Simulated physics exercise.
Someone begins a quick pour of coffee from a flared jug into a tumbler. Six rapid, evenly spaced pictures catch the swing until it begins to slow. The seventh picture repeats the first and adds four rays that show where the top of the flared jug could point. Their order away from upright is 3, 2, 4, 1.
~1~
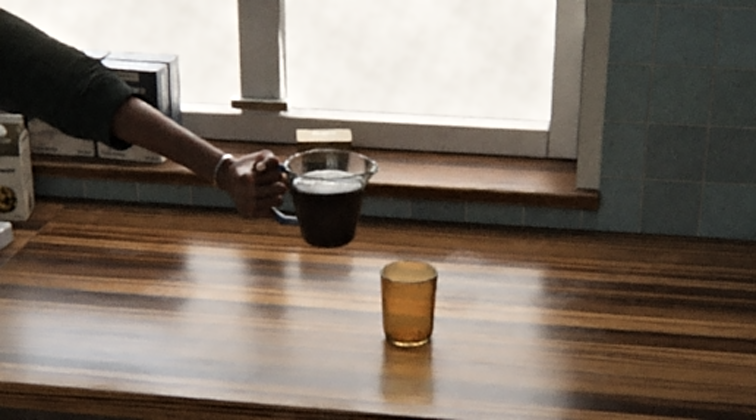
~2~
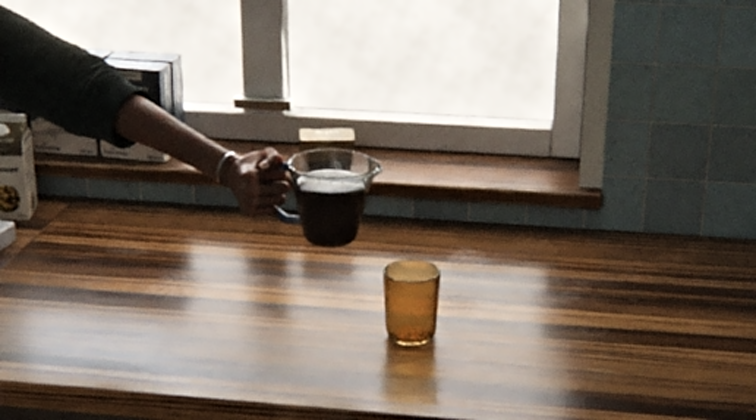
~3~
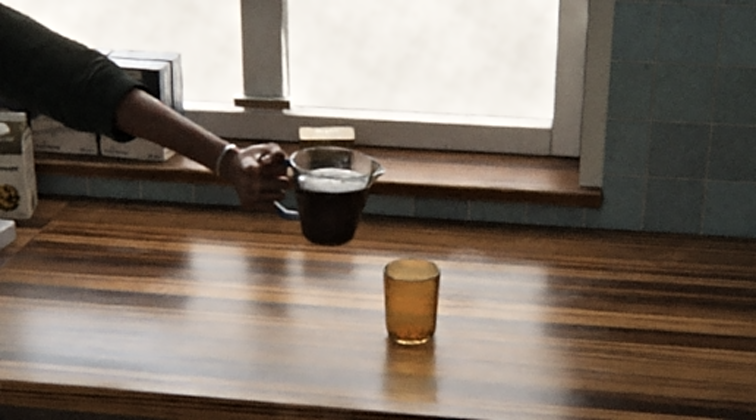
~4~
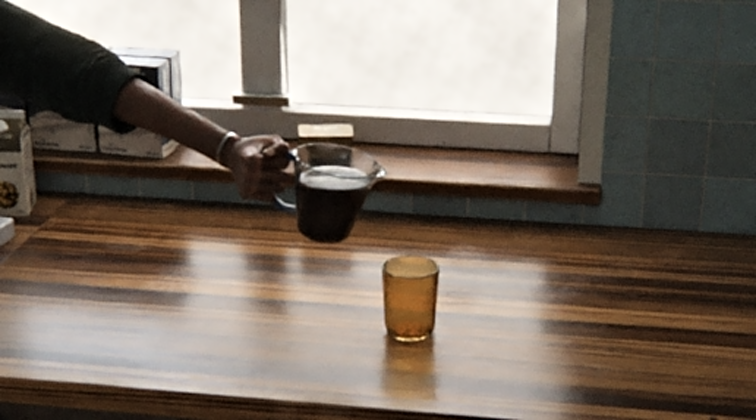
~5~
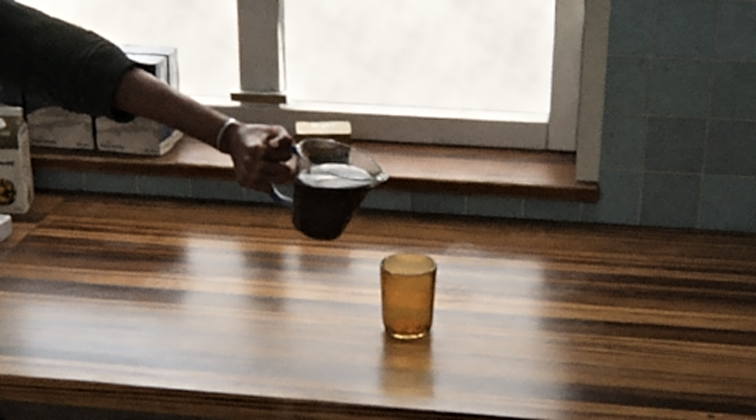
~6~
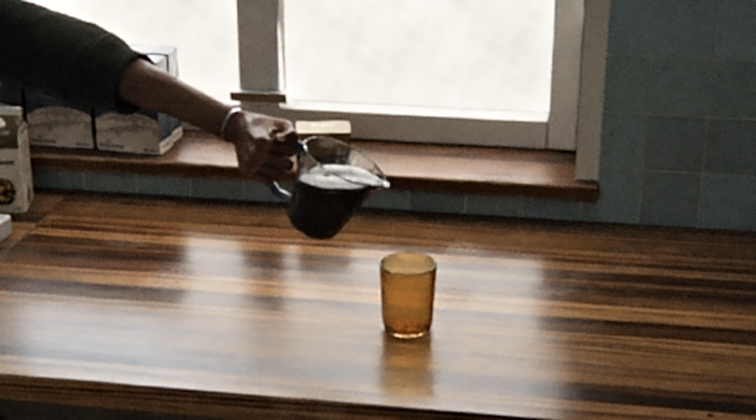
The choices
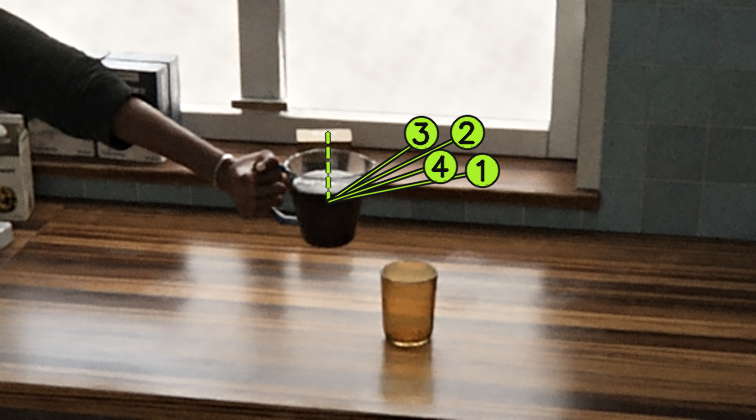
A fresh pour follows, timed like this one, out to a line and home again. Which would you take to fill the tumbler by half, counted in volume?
3.
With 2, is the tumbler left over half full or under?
Over half.
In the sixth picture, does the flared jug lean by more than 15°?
Yes.
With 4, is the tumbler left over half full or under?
Over.
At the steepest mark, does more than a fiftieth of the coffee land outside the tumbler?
Yes.
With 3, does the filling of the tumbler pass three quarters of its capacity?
No.
On the marked copy, 1 at (466, 174); 2 at (452, 140); 3 at (410, 146); 4 at (423, 169).
With 1, the tumbler ends with about 86 % of what it can hold; 15 % of the coffee is spilt.
With 2, the tumbler ends with about 67 % of what it can hold.
With 3, the tumbler ends with about 49 % of what it can hold.
With 4, the tumbler ends with about 83 % of what it can hold; 4 % of the coffee is spilt.
